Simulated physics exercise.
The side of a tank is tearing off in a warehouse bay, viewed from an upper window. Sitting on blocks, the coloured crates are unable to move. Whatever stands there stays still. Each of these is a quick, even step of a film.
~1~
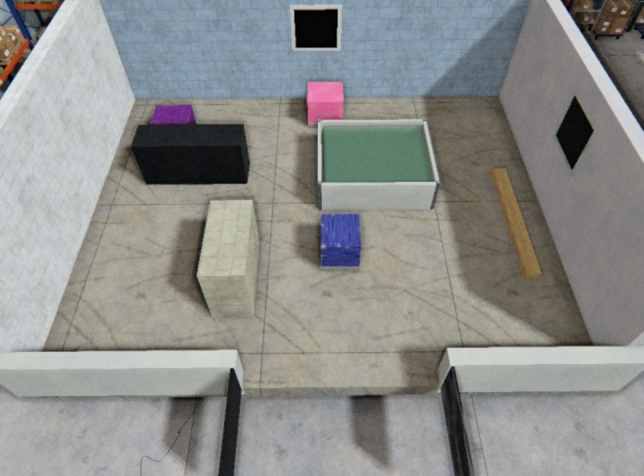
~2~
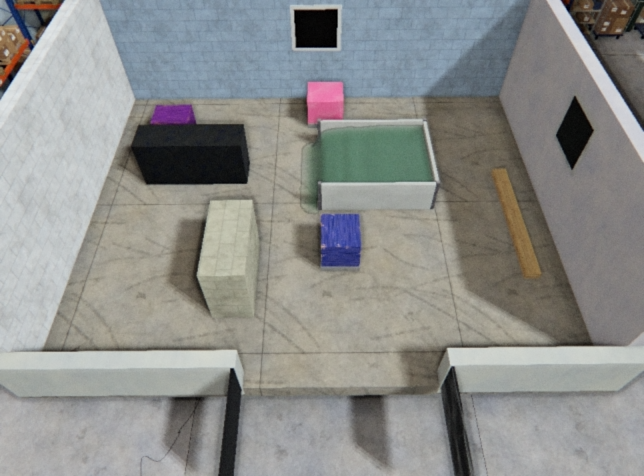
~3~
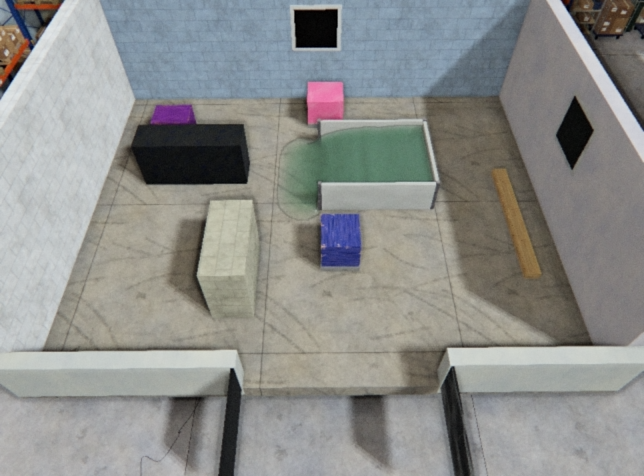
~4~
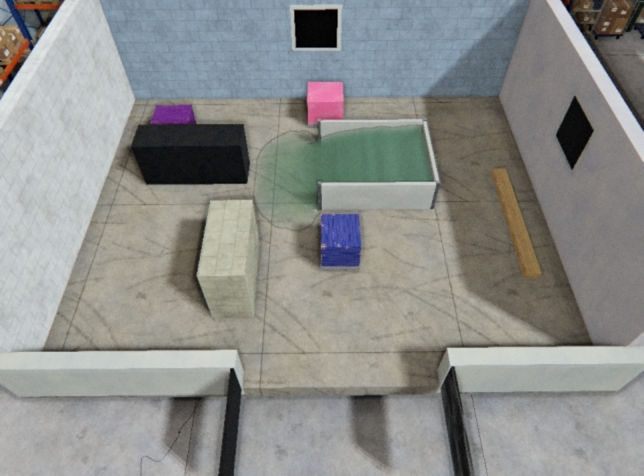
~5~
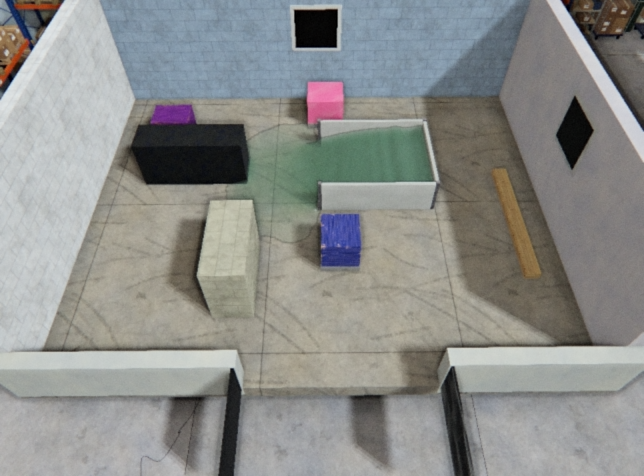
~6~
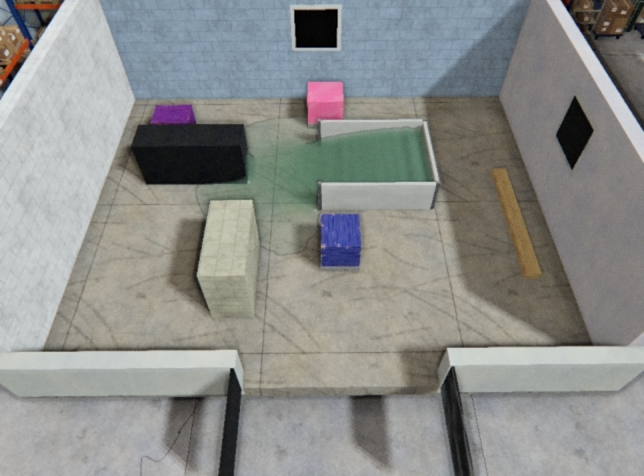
Green water pouring from the open left side of a white tank and spreading across a warehouse floor among coloured crates.
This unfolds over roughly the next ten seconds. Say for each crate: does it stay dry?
Result: The blue crate has no water on it afterwards; the purple crate has water on it afterwards; the pink crate has no water on it afterwards.
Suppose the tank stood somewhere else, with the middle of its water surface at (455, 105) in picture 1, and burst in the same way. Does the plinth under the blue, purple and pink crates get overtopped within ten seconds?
One by one: The blue crate escapes it, the purple crate is soaked, the pink crate is soaked.
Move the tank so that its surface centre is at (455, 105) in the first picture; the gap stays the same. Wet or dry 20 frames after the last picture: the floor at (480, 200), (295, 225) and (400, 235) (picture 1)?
Results in order - left untouched, swamped, left untouched.
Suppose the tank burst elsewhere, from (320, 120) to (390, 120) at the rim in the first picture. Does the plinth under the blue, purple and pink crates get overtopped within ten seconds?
Blue: Not flooded; purple: Flooded; pink: Flooded.
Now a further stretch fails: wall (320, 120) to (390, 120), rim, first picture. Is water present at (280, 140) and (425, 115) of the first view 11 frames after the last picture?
I'd expect the first point to be reached and the second point to be reached.
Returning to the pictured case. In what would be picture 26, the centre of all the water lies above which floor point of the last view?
That puts it at around (219, 184).
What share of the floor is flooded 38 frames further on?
Estimated share: Around 60 %.
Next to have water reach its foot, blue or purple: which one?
That would be the crate marked purple.
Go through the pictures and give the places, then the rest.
The first frame shows the tank at (375, 154) is whole and still.
In the second frame, the front is at (316, 144), out from the gap at (321, 168).
In the third frame, water pours out at (321, 170) and has run to (302, 140).
In the fourth frame, water pours out at (321, 170) and has run to (280, 222).
In the fifth frame, water pours out at (321, 171) and has run to a hidden place.
In the sixth frame, the front is at (202, 196), out from the gap at (321, 171).
A moment on, water covers 25 % of the floor; the blue crate not reached, the purple crate water round its plinth, the pink crate water round its plinth.
Next, water covers 35 % of the floor; the blue crate not reached, the purple crate water round its plinth, the pink crate water round its plinth.
Then, water covers 45 % of the floor; the blue crate not reached, the purple crate water round its plinth, the pink crate water round its plinth.
Later, water covers 60 % of the floor; the blue crate water round its plinth, the purple crate water round its plinth, the pink crate water round its plinth.
In the end, water covers 85 % of the floor; the blue crate stayed above the water, the purple crate was topped, the pink crate stayed above the water.
